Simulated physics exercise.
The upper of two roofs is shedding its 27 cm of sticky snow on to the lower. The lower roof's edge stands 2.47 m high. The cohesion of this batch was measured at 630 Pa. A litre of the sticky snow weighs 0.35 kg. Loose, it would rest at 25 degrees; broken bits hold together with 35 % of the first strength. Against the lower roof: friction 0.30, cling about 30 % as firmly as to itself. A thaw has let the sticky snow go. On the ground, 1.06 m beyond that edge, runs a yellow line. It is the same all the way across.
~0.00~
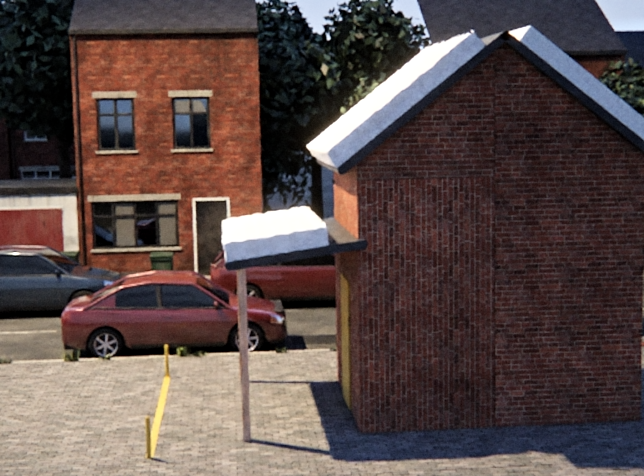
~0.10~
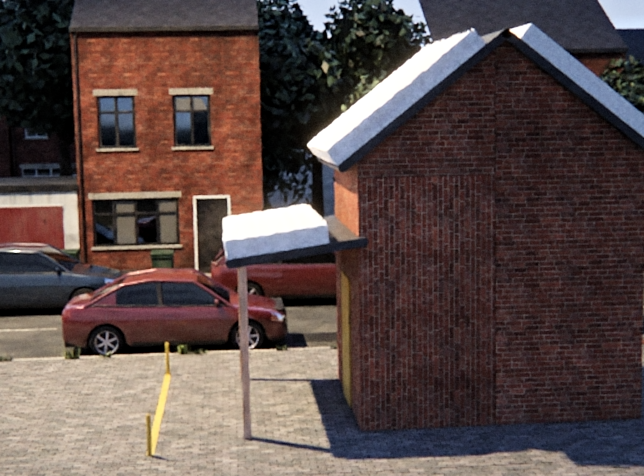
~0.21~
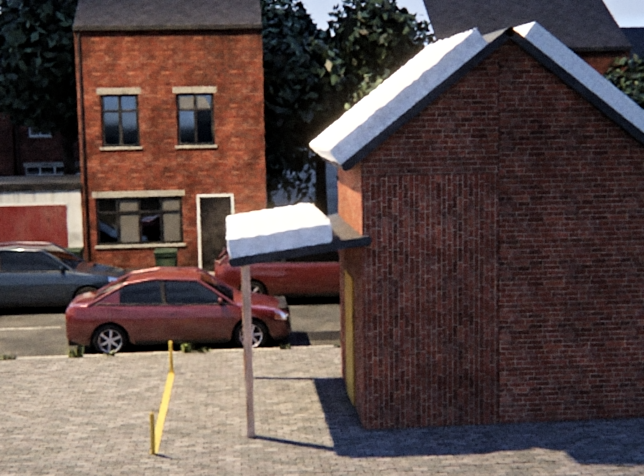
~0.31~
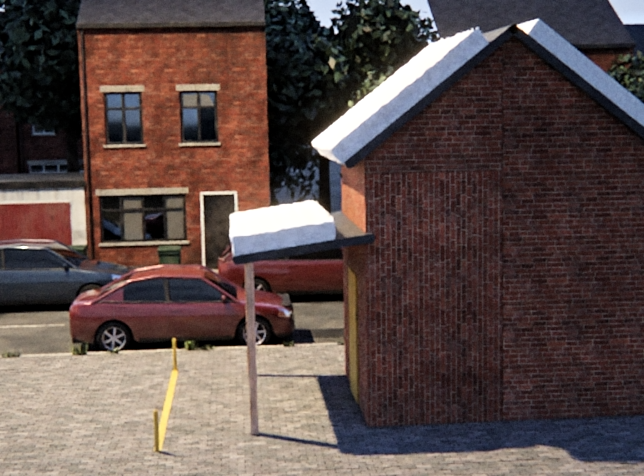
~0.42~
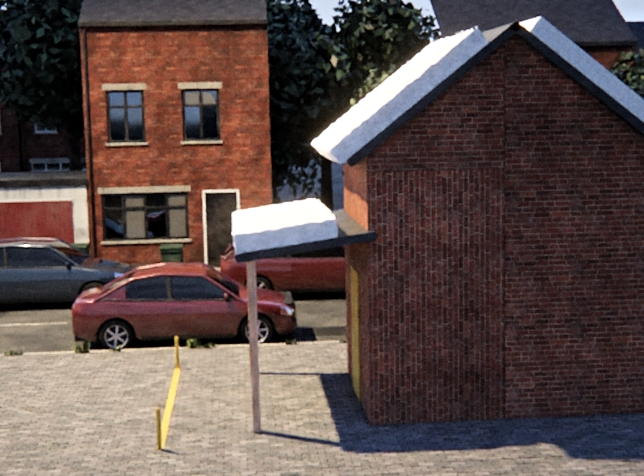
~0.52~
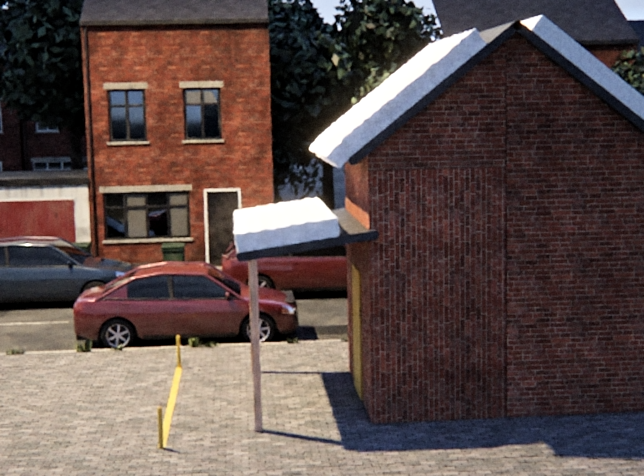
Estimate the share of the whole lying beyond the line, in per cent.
Expect roughly 12 %.
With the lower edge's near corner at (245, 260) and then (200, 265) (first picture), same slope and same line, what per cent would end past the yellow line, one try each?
In turn about 20 %, 7 %.
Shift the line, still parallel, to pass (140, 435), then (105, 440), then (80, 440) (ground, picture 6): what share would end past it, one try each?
In turn about 6 %, 1 %, 0 %.
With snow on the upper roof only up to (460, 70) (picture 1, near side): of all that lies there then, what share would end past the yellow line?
Then about 5 %.
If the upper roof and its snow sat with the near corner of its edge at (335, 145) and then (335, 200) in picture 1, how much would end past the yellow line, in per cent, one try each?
In that order: 30 %, 0 %.
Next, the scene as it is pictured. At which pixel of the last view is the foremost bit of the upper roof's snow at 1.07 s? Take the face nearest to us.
Near (297, 219).
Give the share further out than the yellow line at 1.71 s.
Some 0 per cent.
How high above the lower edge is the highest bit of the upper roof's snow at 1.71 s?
About 1.7 m.
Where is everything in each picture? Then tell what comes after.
In the first frame, leading edge of the sticky snow at (335, 145).
In the second frame, leading edge of the sticky snow at (336, 143), its middle shifted 7 mm.
In the third frame, leading edge of the sticky snow at (338, 162), its middle shifted 2.6 cm, 1 % of it past the upper edge, in one piece.
In the fourth frame, leading edge of the sticky snow at (340, 161), its middle shifted 6.0 cm, 2 % of it past the upper edge, in one piece.
In the fifth frame, leading edge of the sticky snow at (339, 150), its middle shifted 11 cm, 4 % of it past the upper edge, in one piece.
In the sixth frame, leading edge of the sticky snow at (335, 148), its middle shifted 17 cm, 7 % of it past the upper edge, cracking.
After 1.07 s, none is below the lower edge and 0 % is past the line.
After 1.71 s, none is below the lower edge and 0 % is past the line.
After 2.36 s, 5 % is below the lower edge and 0 % is past the line.
After 3.00 s, 31 % is below the lower edge and 7 % is past the line.
After 4.50 s, at the end, 41 % is below the lower edge and 12 % is past the line.
